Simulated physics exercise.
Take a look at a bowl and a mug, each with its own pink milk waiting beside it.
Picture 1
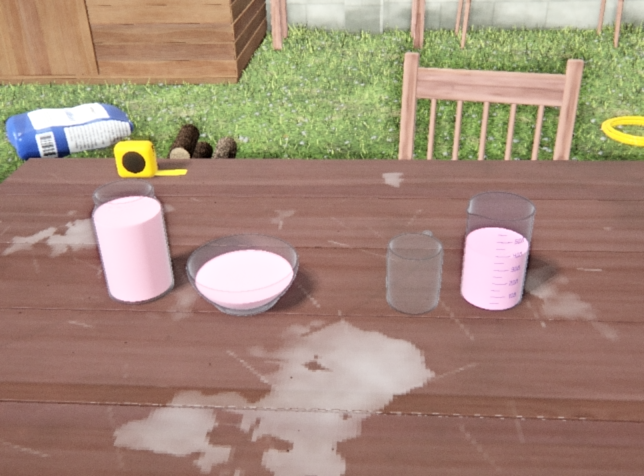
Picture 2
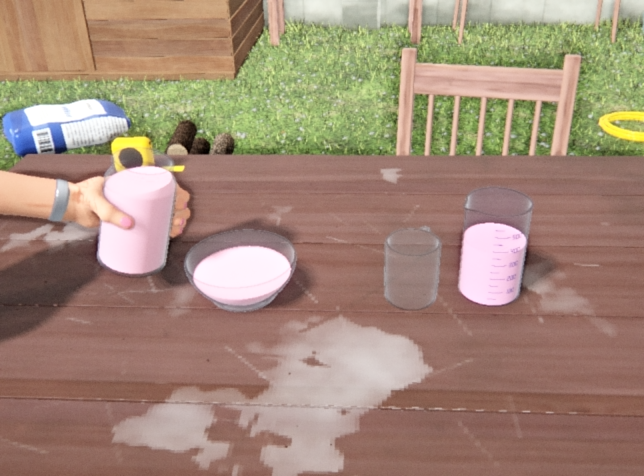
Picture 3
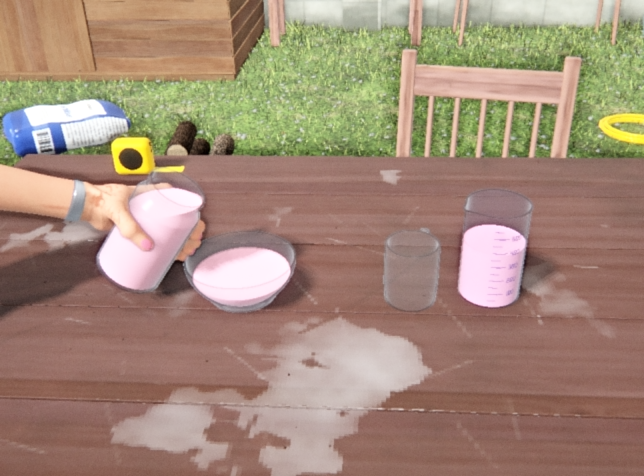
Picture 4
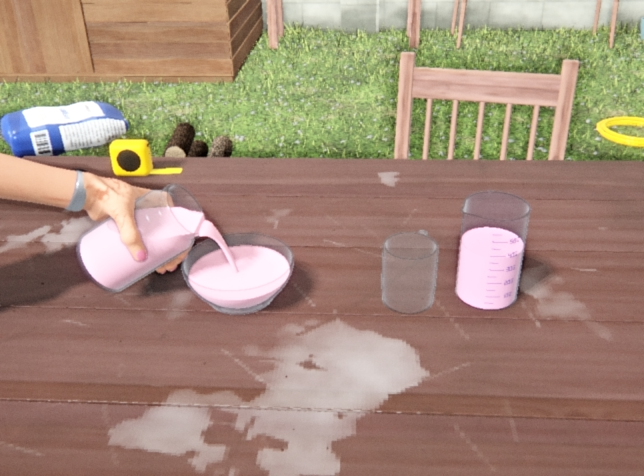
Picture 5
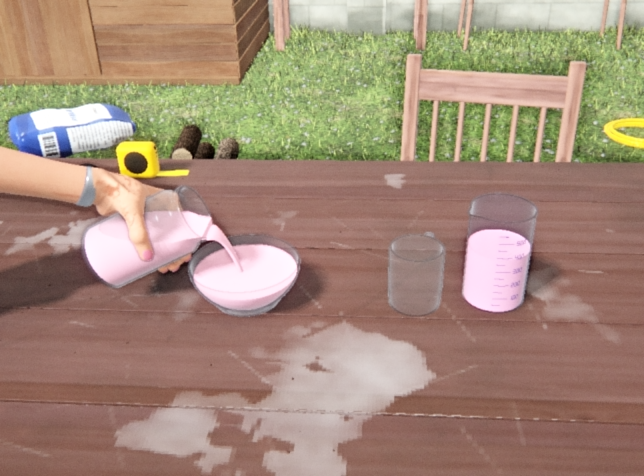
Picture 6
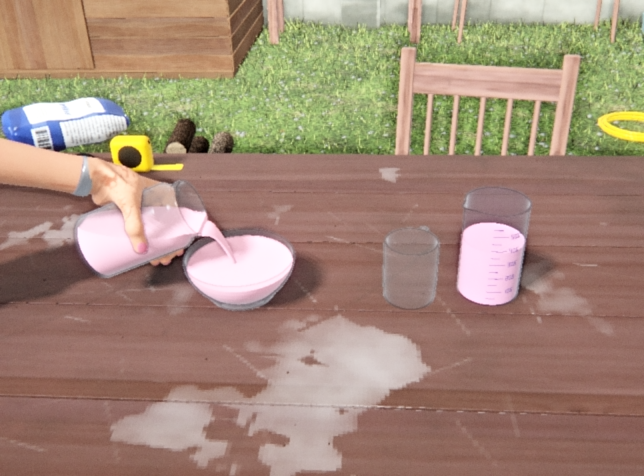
A hand lifts the left jar, tilts it, and pours pink milk into the glass bowl.
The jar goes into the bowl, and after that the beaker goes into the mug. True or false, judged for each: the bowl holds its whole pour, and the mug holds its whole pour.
Bowl: False; mug: False.
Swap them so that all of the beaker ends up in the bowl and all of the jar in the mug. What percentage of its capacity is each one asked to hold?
Roughly 100 per cent first, then roughly 260 per cent.
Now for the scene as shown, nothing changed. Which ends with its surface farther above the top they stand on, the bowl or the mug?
The higher surface is in the right one.
Next, the bowl is full to the brim with a puddle round it.
Finally, the bowl is full to the brim with a puddle round it; the mug is full to the brim with a puddle round it.
